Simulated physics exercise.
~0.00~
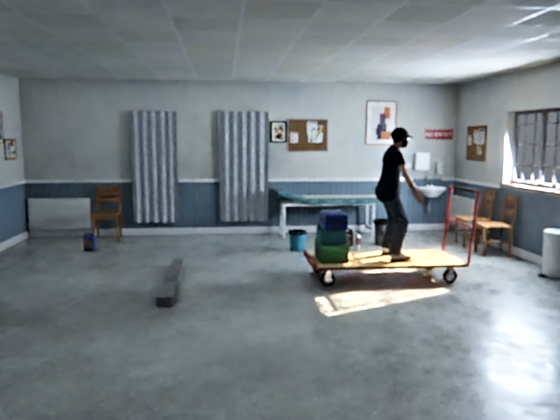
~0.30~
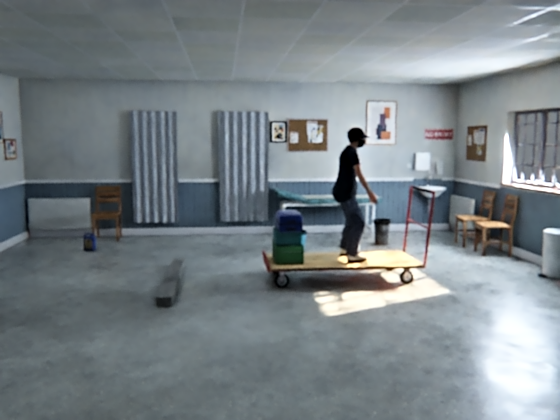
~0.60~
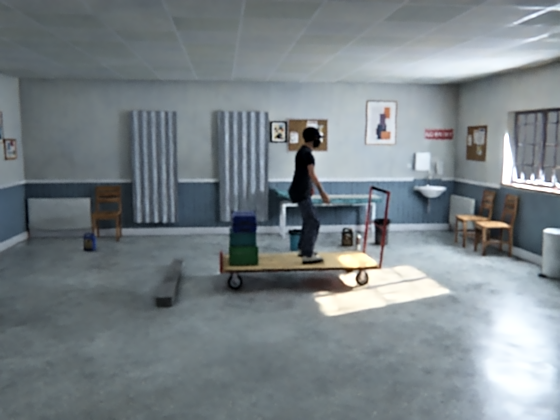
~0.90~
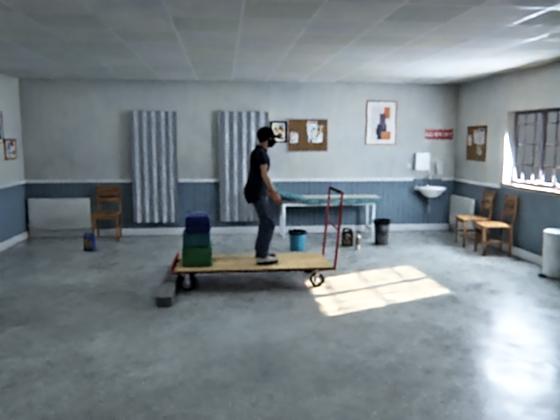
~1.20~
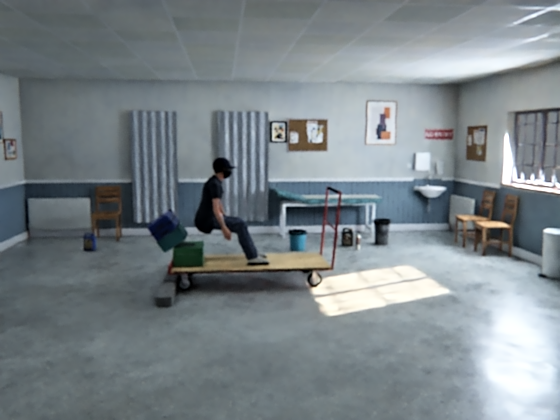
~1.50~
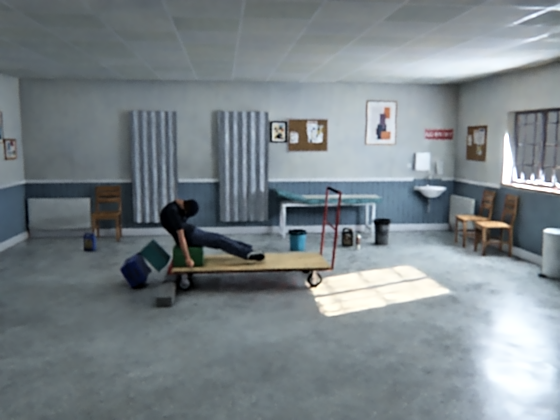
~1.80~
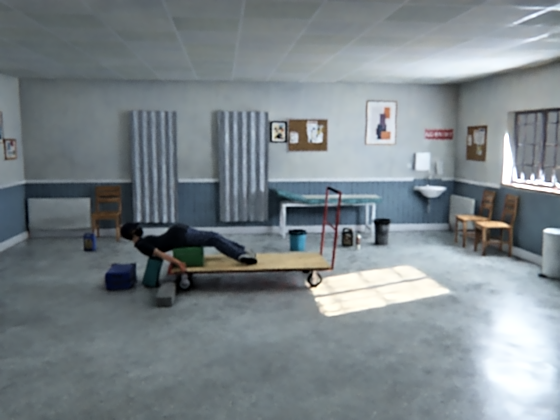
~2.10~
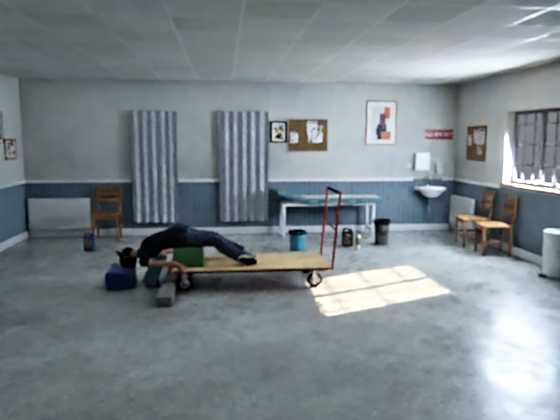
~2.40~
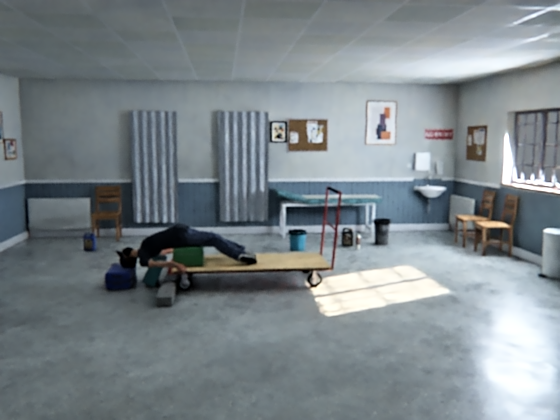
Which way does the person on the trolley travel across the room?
The person travels to the left, riding on the trolley and then pitching further that way when it stops.
